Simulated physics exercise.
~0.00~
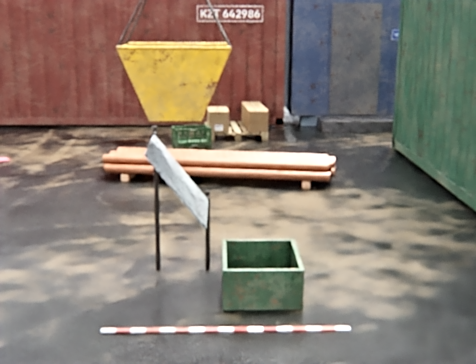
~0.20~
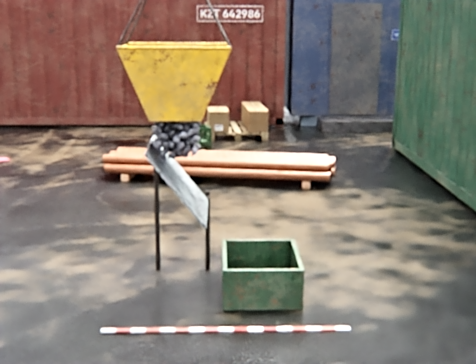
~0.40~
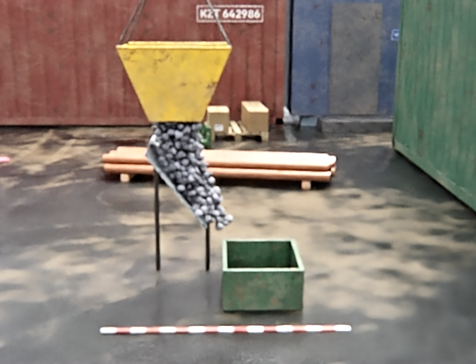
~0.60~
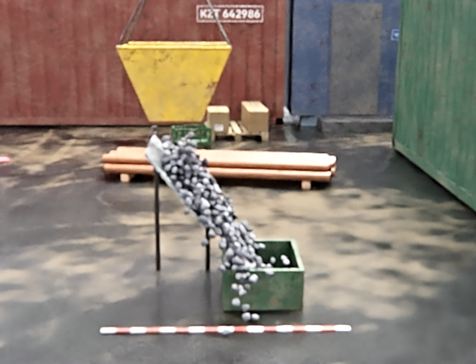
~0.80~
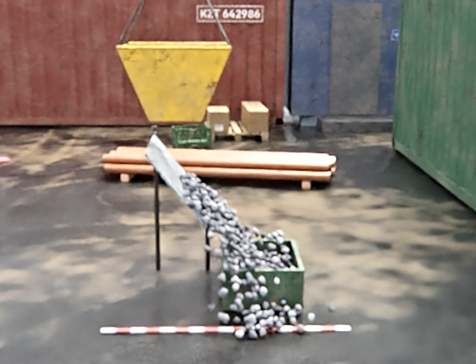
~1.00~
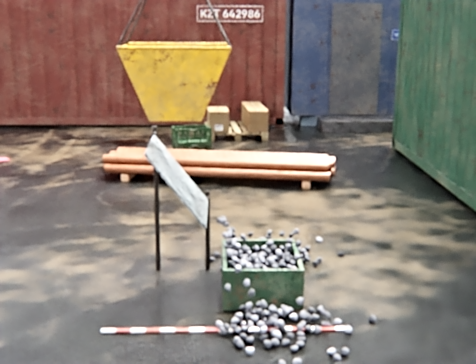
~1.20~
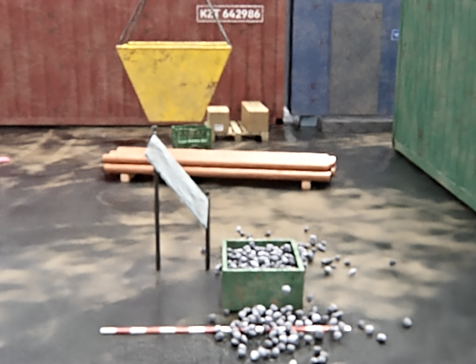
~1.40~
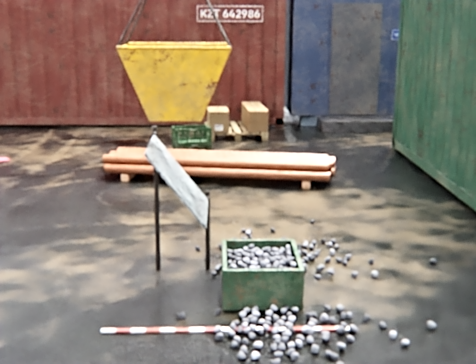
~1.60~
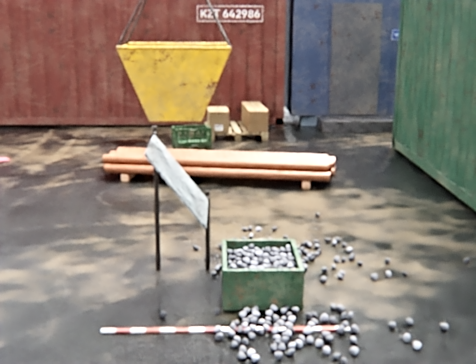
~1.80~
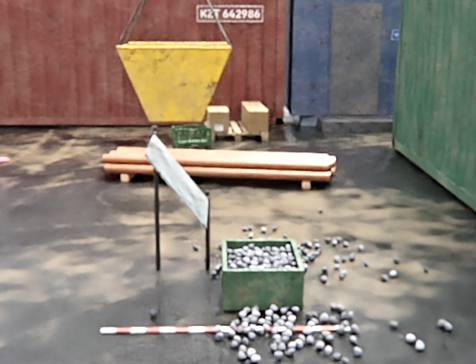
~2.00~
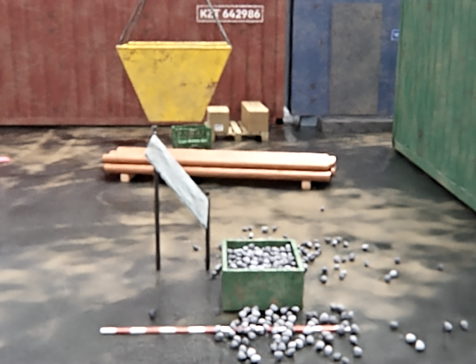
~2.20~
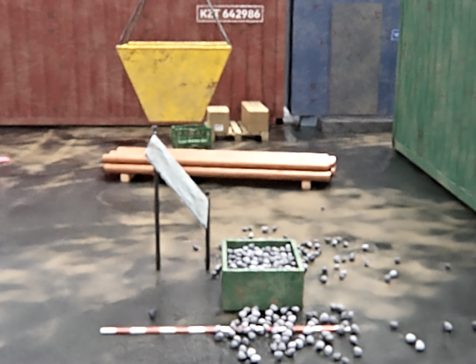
A load of round grey stones waits unseen in a yellow skip hanging still at upper left, viewed from slightly above in a paved yard with red, blue and green metal walls. Below it a pale steel slope on dark posts leans down toward an open green bin, with a red and white staff on the ground in front. The stones drop from the skip's bottom, slide down the slope to the right and pour into and around the bin. Some bounce and roll away rightward. Finally most lie heaped in the bin, with others scattered in front, behind and to the right.
